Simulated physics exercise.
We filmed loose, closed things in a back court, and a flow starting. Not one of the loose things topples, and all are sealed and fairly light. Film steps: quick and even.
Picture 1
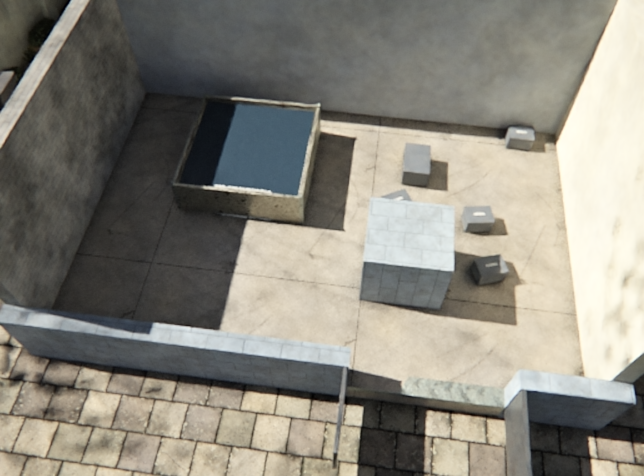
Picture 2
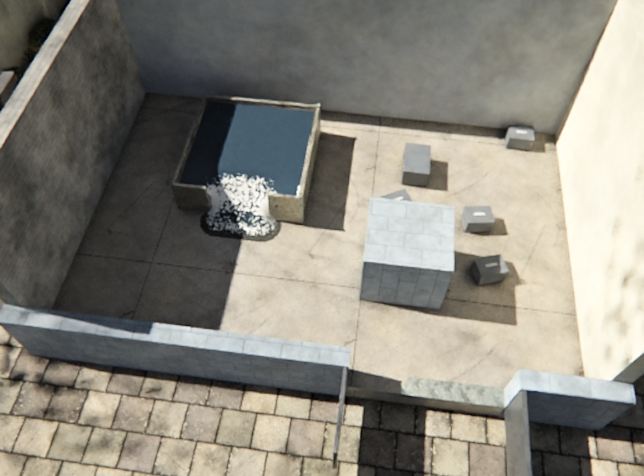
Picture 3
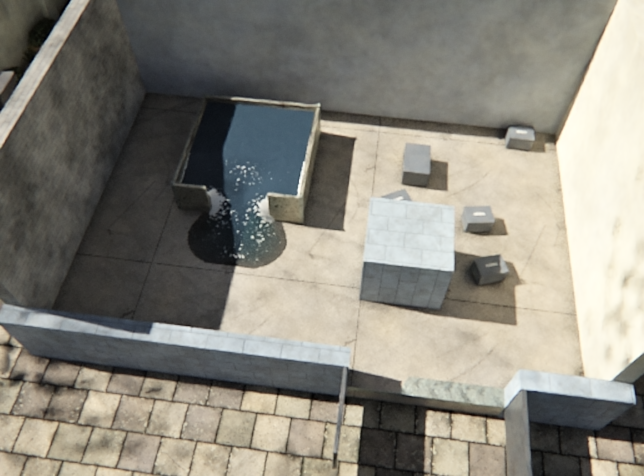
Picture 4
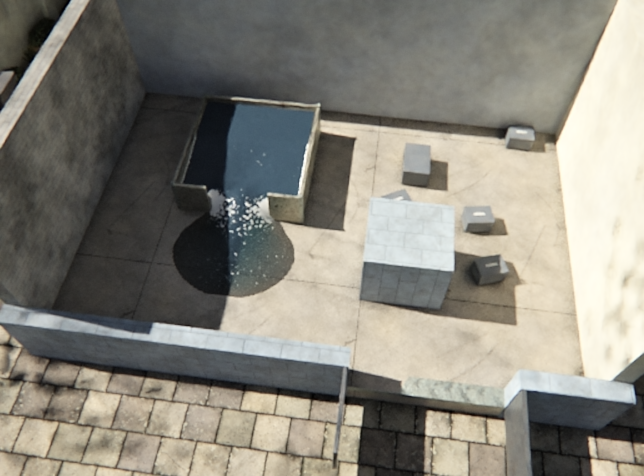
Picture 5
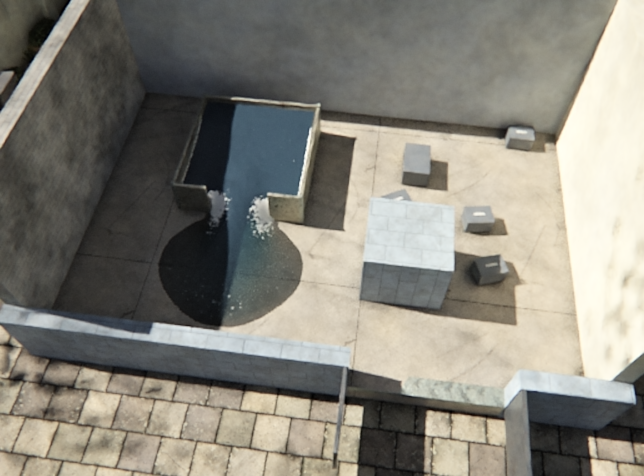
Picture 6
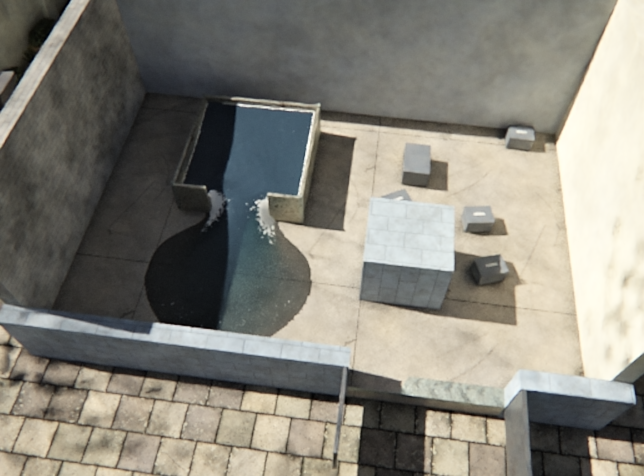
Water pouring through a gap in a raised tank's front wall, spreading across a walled courtyard floor while grey boxes sit still.
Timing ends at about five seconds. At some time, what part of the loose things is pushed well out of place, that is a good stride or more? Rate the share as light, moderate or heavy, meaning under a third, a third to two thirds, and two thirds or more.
Light.
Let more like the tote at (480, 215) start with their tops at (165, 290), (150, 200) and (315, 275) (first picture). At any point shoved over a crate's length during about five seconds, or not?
So, in order, the copies go a long way, a long way, a long way.
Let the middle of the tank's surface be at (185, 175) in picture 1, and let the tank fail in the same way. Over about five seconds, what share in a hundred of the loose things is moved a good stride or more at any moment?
It works out near 0 %.
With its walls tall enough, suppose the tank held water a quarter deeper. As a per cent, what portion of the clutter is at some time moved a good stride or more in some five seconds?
Something like 0 percent.
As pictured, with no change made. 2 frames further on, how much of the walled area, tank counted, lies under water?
I'd put it at around 25 in a hundred.
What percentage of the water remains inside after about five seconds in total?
About 94 percent.
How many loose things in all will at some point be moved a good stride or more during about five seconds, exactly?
The total is 0.
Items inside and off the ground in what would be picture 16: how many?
The total is 0.
A moment on, 0 of 5 are well off their spots; 0 afloat.
Next, 0 of 5 are well off their spots; 0 afloat.
Later, 0 of 5 are well off their spots; 0 afloat.
In the end, 0 of 5 are well off their spots, and 0 have been at some point; 0 afloat.
